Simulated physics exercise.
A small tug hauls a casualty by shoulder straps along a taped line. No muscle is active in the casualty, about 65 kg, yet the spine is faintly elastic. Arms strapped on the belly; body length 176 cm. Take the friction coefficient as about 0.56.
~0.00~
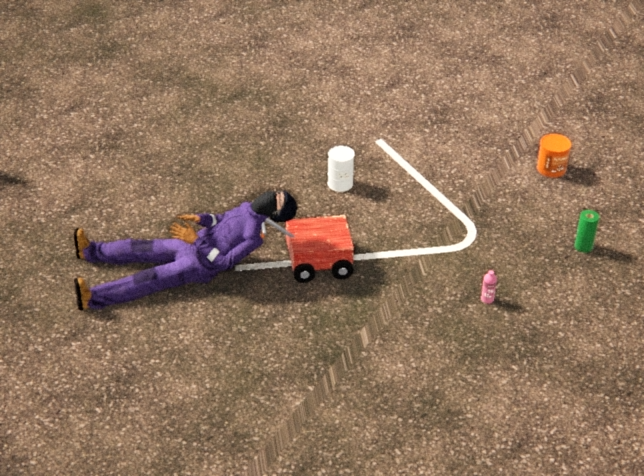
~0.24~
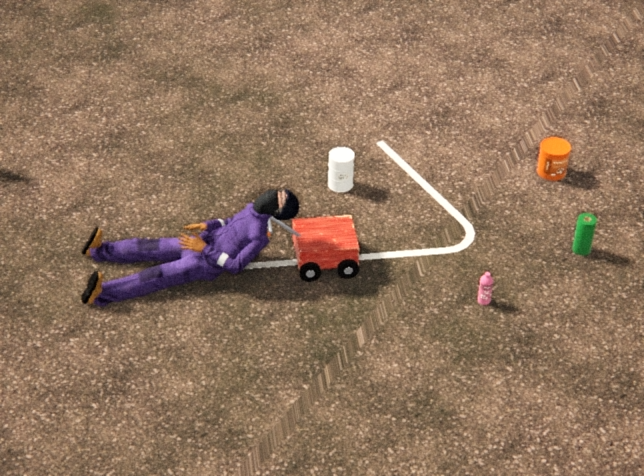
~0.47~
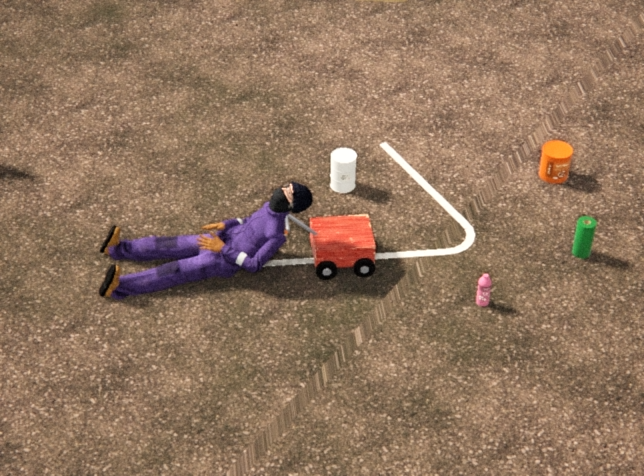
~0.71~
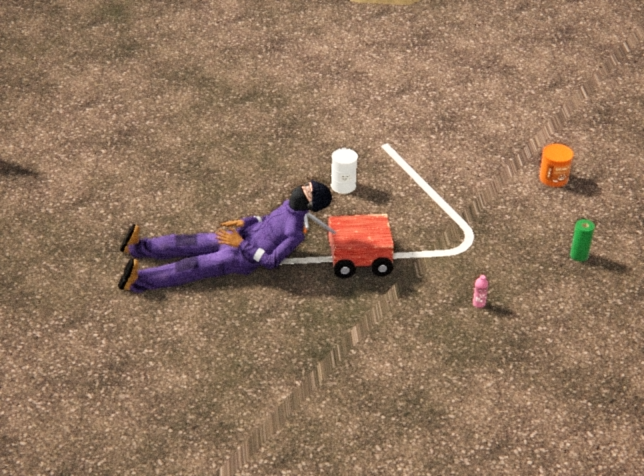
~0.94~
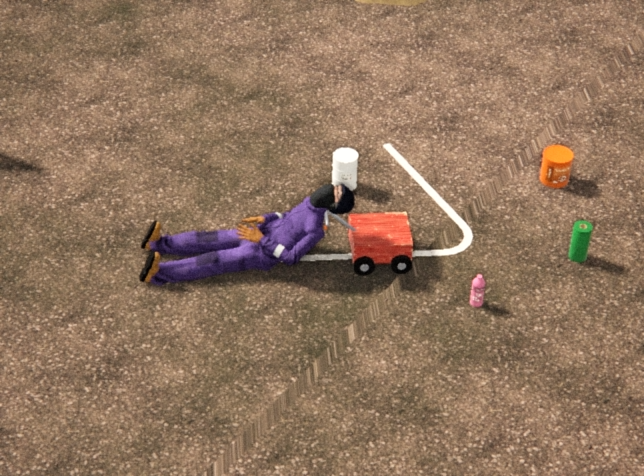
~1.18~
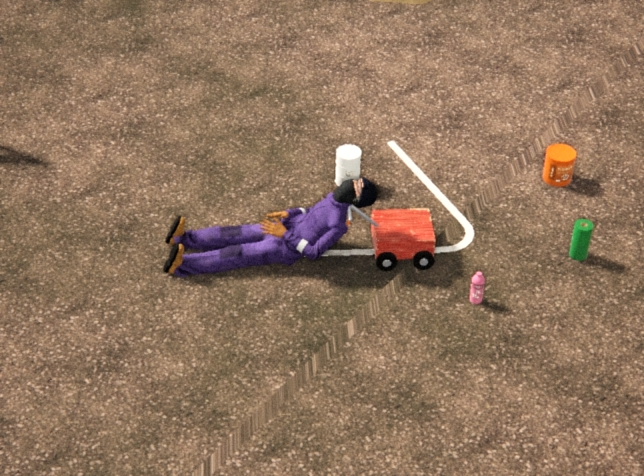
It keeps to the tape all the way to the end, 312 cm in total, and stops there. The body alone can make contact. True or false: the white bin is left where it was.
True.
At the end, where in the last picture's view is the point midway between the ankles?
Roughly at (398, 225).
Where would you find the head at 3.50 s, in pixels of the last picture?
Near pixel (432, 137).
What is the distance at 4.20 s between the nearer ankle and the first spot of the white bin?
The gap is about 80 cm.
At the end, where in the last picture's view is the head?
(383, 80).
After 2.10 s the white bin is where it stood, near (348, 167) in the last picture's view; the green post where it stood; the nearer ankle is 106 cm from that spot.
After 2.80 s the white bin is where it stood, near (348, 167) in the last picture's view; the green post where it stood; the nearer ankle is 87 cm from that spot.
After 3.50 s the white bin is where it stood, near (348, 167) in the last picture's view; the green post where it stood; the nearer ankle is 83 cm from that spot.
After 4.20 s the white bin is where it stood, near (348, 167) in the last picture's view; the nearer ankle is 78 cm from that spot.
After 5.0 s, white bin stays put; pink bottle stays put; orange bucket stays put; green post stays put.
